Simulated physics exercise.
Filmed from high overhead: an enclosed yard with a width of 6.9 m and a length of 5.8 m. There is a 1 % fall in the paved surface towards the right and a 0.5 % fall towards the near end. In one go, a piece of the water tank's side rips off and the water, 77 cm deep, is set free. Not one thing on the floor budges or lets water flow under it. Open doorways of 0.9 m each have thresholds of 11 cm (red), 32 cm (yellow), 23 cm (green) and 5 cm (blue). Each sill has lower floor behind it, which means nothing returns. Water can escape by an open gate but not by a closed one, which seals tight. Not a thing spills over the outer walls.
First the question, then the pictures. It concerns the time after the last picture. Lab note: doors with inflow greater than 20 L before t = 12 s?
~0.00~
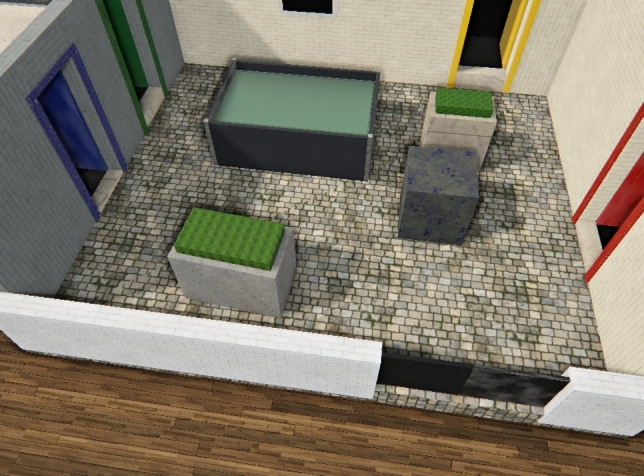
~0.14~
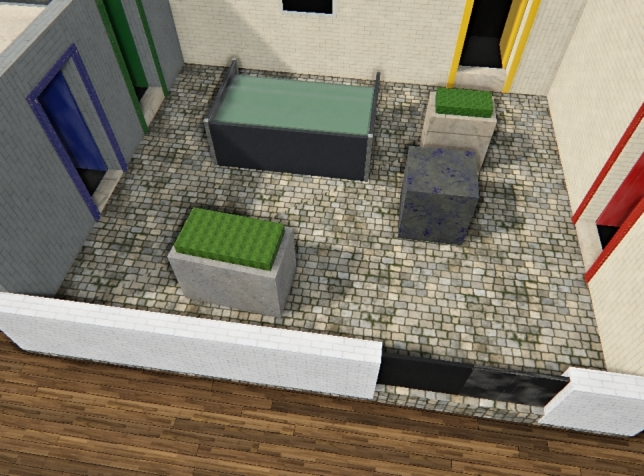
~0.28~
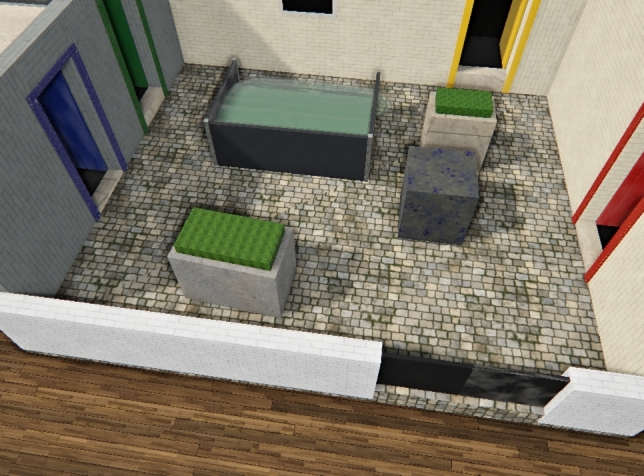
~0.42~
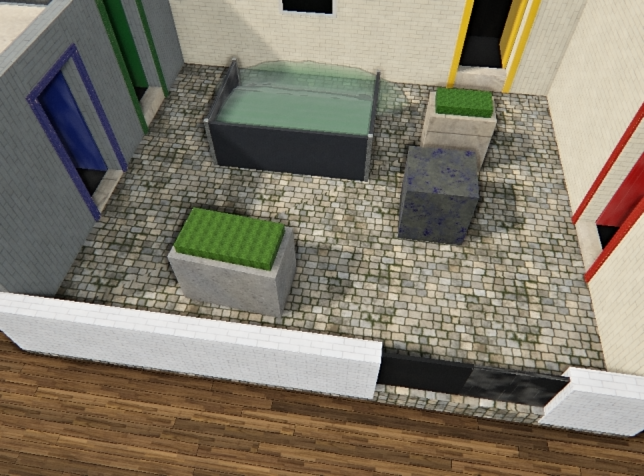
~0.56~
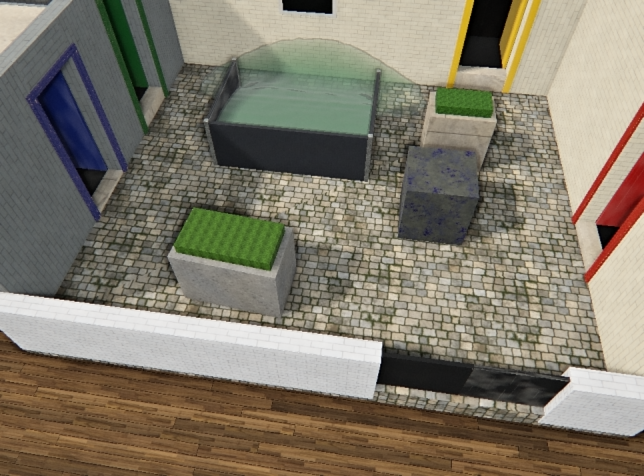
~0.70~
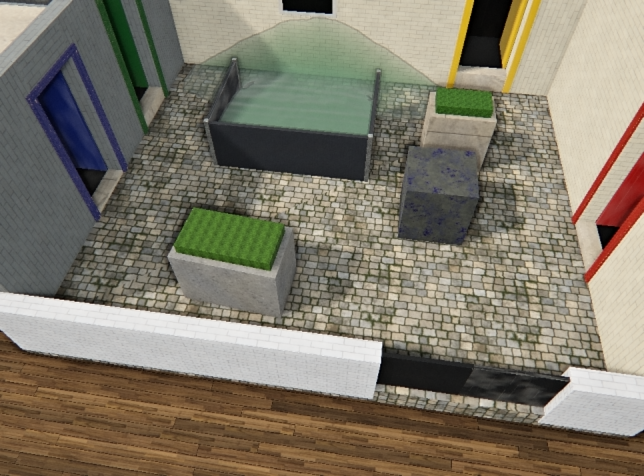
As I see it, red door: The inflow ends up lower than the cap. Yellow door: The inflow ends up lower than the cap. Green door: The inflow ends up lower than the cap. Blue door: The inflow ends up lower than the cap.
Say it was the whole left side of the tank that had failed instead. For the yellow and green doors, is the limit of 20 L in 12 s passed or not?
Measured against that limit, yellow comes out short of it and green comes out beyond it.
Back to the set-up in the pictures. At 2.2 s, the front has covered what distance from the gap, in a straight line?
About 4.6 m out.
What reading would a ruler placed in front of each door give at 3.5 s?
Red 7 cm, yellow 7 cm, green 13 cm, blue 5 cm.
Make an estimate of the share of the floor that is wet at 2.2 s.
Wet share: Near 35 percent.
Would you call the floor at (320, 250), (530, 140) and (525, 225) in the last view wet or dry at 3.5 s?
Respectively: Was missed, got hit, got hit.
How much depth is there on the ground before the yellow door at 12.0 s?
It's about 6.5 cm.
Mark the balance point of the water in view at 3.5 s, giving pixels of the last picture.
Pixel position near (333, 142).
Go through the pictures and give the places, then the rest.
In the first picture, still water, 77 cm deep, in the water tank at (297, 100).
In the second picture, water pours out on the water tank's far side and has run 1.2 m, to a hidden place; typically 7 cm deep outside, 77 cm at the water tank's back.
In the third picture, the front is at a hidden place, 1.5 m from the gap on the water tank's far side; 2.0 m2 of floor is under water; 73 cm left at the back of the water tank.
In the fourth picture, the front is at (397, 89), 1.8 m from the gap on the water tank's far side; 3.2 m2 of floor is under water; 66 cm left at the back of the water tank.
In the fifth picture, the front is at (416, 85), 2.2 m from the gap on the water tank's far side; 3.8 m2 of floor is under water; 65 cm left at the back of the water tank.
In the sixth picture, the front is at a hidden place, 2.6 m from the gap on the water tank's far side; 3.9 m2 of floor is under water; 59 cm left at the back of the water tank.
After 1.4 s water covers 20 % of the floor and is deepest (52 cm) near (183, 67); red door not reached, yellow door 10 cm at the sill, 0 L in, green door 5 cm at the sill, 0 L in, blue door not reached.
After 2.2 s water covers 35 % of the floor and is deepest (40 cm) near (180, 73); red door not reached, yellow door 11 cm at the sill, 0 L in, green door 22 cm at the sill, 0 L in, blue door 3 cm at the sill, 0 L in.
After 3.5 s water covers 65 % of the floor and is deepest (25 cm) near (539, 119); red door 7 cm at the sill, 0 L in, yellow door 7 cm at the sill, 0 L in, green door 13 cm at the sill, 1 L in, blue door 5 cm at the sill, 0 L in.
After 7.0 s water covers 90 % of the floor and is deepest (17 cm) near (520, 310); red door 7 cm at the sill, 0 L in, yellow door 8 cm at the sill, 0 L in, green door 7 cm at the sill, 1 L in, blue door 4 cm at the sill, 0 L in.
After 12.0 s water covers 100 % of the floor and is deepest (14 cm) near (611, 403); red door 11 cm at the sill, 2 L in, yellow door 6 cm at the sill, 0 L in, green door 4 cm at the sill, 1 L in, blue door 7 cm at the sill, 2 L in.
